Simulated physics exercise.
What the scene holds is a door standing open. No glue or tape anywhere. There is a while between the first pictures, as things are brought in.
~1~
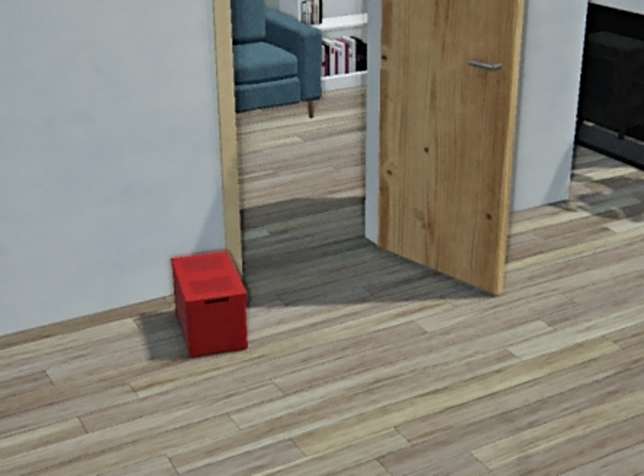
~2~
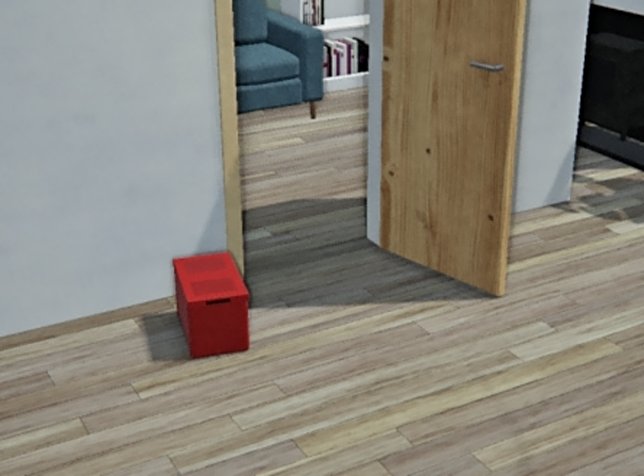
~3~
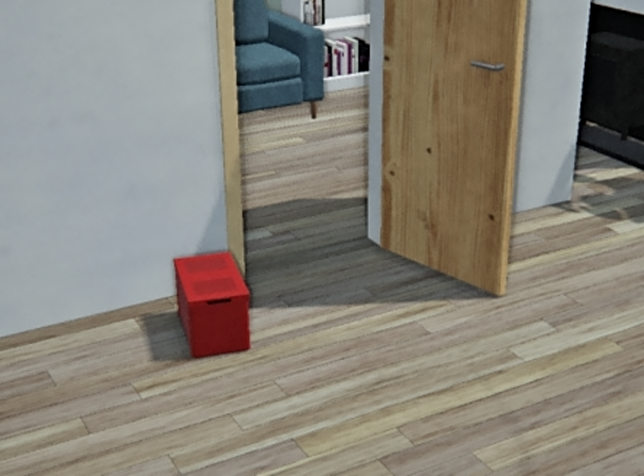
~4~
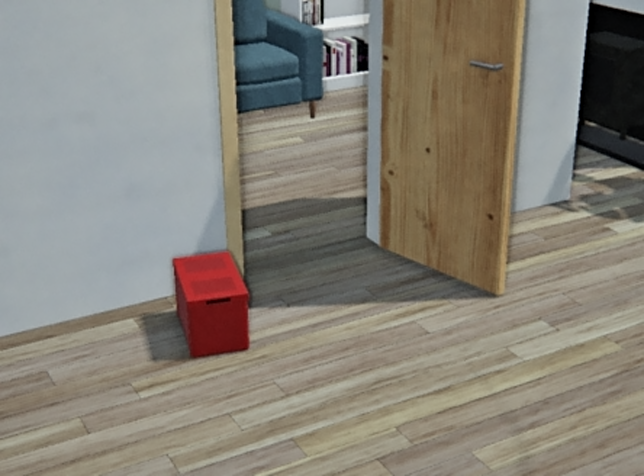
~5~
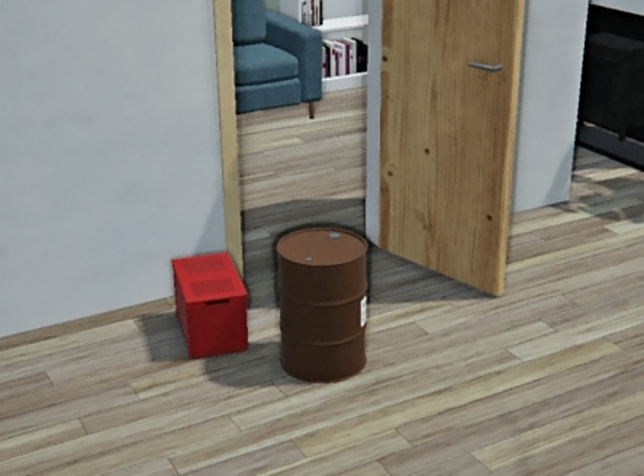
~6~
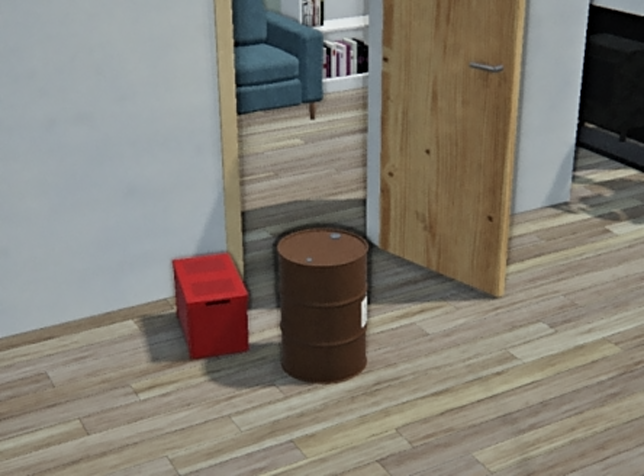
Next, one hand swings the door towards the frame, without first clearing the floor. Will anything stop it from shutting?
You can tell the door fits into the frame okay.
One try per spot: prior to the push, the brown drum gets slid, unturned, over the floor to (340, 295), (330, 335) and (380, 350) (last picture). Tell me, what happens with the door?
1: Stays ajar; 2: Swings home; 3: Swings home.
Then, 1.00 s after the last picture, open by 83°.
Then, 1.90 s after the last picture, open by 50°.
Then, 2.70 s after the last picture, open by 18°.
At rest, open by 0°; both in place. Seen from the same camera at the end, brown drum near (323, 305).
